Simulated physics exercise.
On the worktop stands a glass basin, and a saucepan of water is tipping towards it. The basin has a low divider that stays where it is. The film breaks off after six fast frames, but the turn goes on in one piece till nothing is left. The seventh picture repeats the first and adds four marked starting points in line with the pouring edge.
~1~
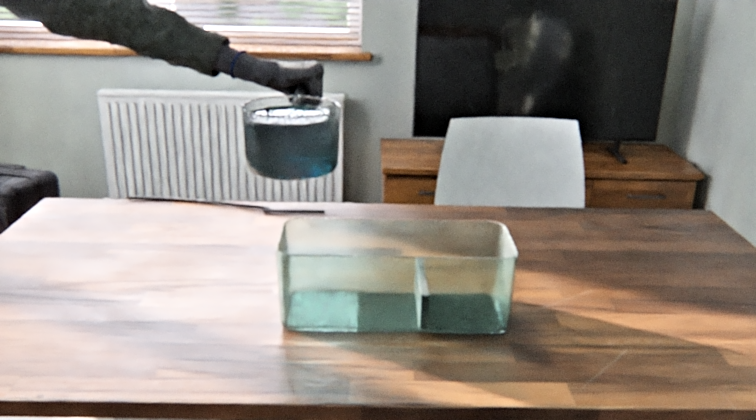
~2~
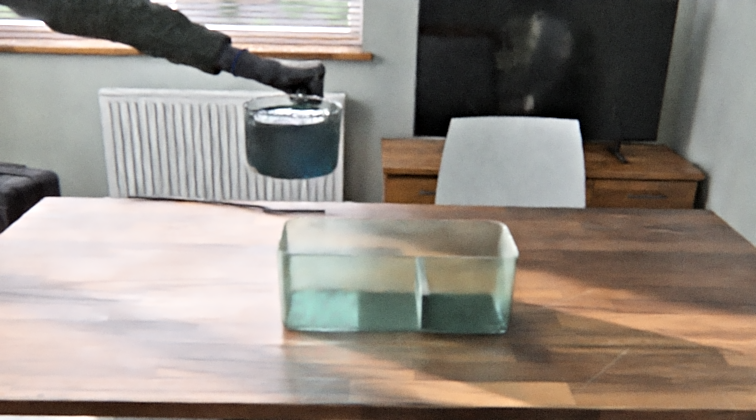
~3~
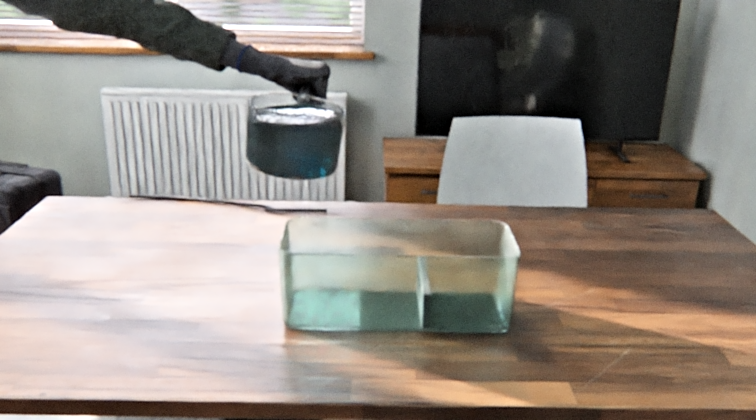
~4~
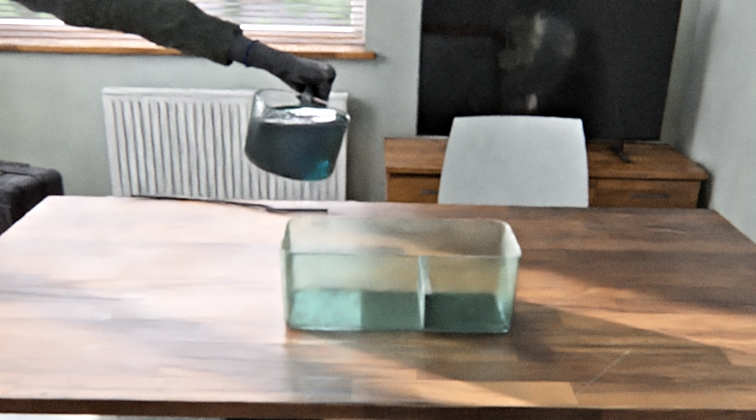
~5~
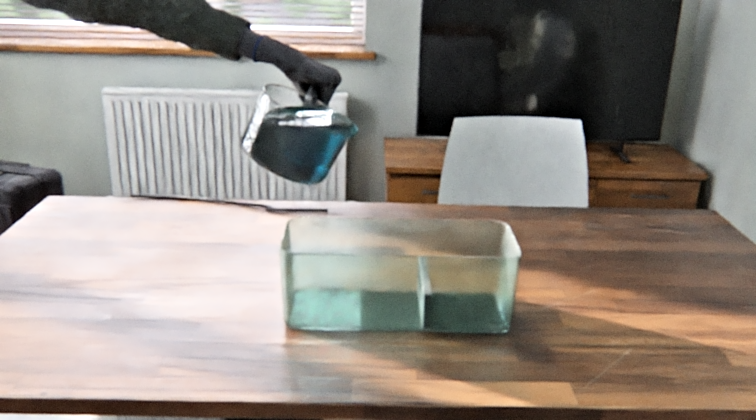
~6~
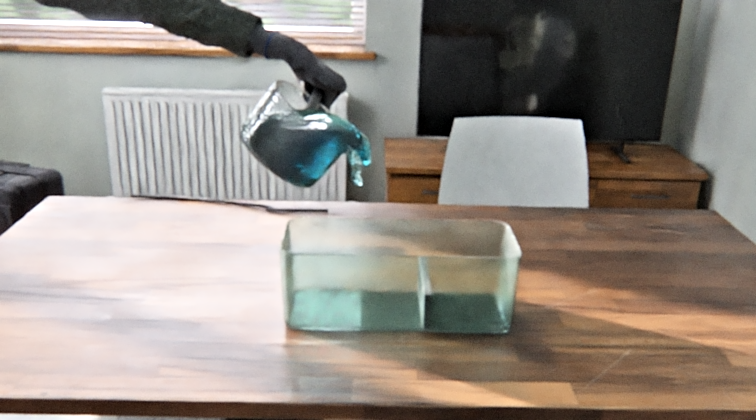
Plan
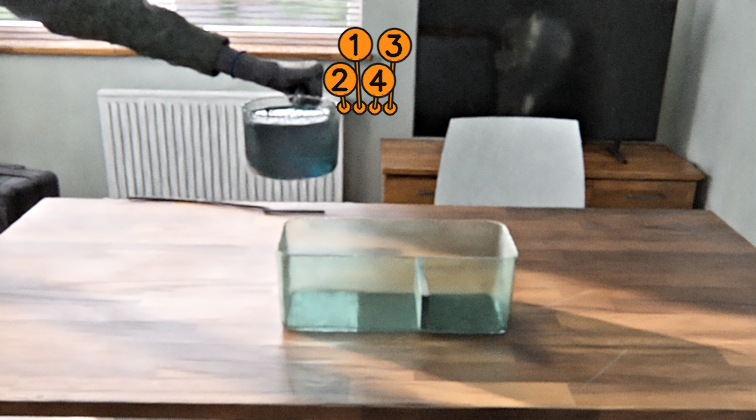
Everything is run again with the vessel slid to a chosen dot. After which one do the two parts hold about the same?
It is 4.
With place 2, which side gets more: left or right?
The left one.
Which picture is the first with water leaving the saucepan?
In picture 5.
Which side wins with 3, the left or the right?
The right one.
In orange, 1 at (359, 107); 2 at (344, 107); 3 at (390, 108); 4 at (374, 107).
With 1, about 73 % ends left of the wall and 25 % right of it.
With 2, about 94 % ends left of the wall and 4 % right of it.
With 3, about 31 % ends left of the wall and 68 % right of it.
With 4, about 48 % ends left of the wall and 51 % right of it.
